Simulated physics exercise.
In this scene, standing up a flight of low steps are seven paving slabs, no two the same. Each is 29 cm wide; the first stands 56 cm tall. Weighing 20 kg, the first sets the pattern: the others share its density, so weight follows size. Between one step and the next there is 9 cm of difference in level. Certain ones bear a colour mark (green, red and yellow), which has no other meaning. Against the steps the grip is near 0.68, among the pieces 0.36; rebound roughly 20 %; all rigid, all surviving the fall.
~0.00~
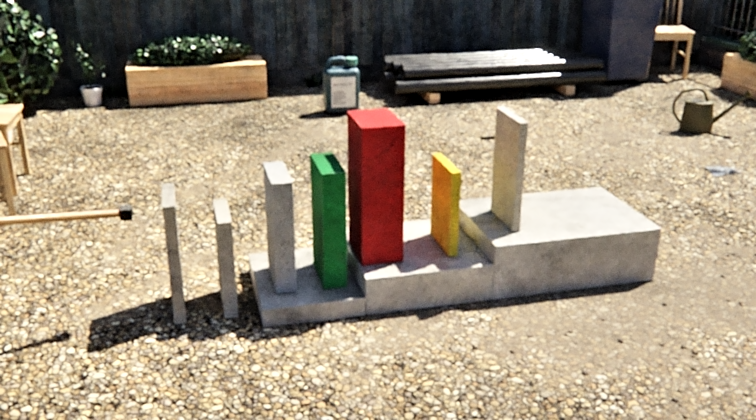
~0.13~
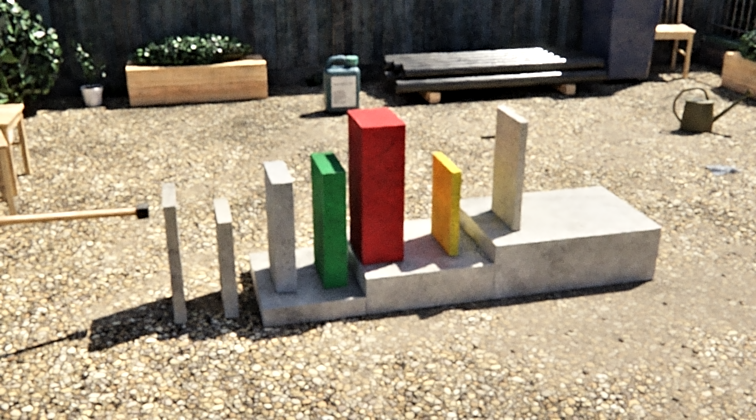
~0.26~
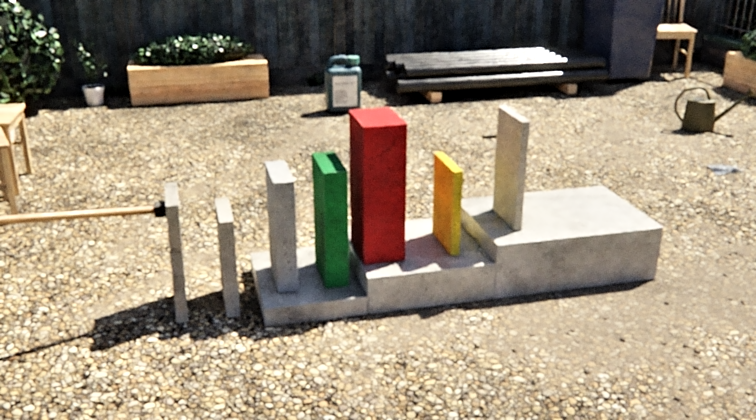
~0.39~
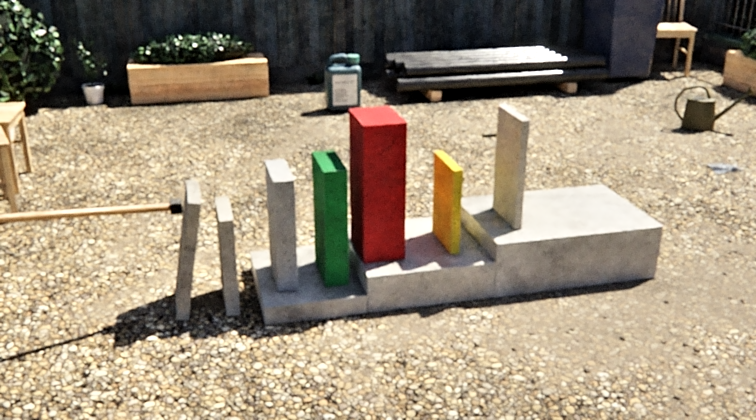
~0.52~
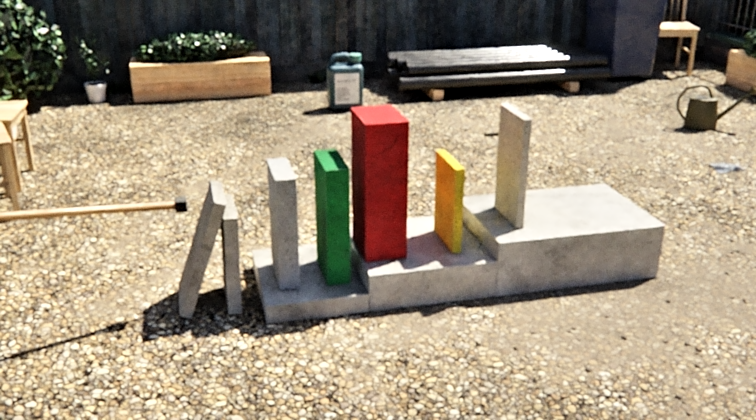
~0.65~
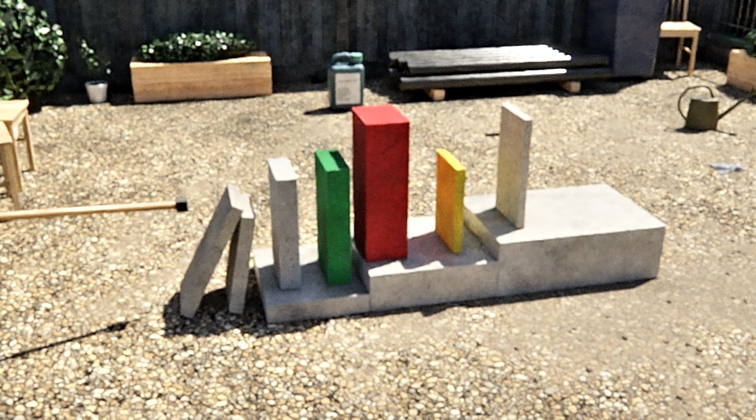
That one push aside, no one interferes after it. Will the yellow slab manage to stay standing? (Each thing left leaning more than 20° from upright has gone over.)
Yes.
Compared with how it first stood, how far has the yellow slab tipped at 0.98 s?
It sits at about 0 degrees.
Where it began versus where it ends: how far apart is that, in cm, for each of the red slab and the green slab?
Distance from start in cm - red 0, green 0.
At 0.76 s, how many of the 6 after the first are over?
By then the count is 1.
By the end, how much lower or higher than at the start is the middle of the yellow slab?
Its middle finishes around 0 cm lower.
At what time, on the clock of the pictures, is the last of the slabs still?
About 1.5 s.
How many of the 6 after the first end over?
The number is 1.
Around 0.76 s, 1 of the 6 other slabs over; yellow slab unmoved.
Finally (1.7 s), 1 of the 6 other slabs over; yellow slab unmoved; green slab tipped 7°; red slab unmoved. Five left standing. Seen by the last camera, middles, yellow slab near (449, 201), green slab near (341, 215).
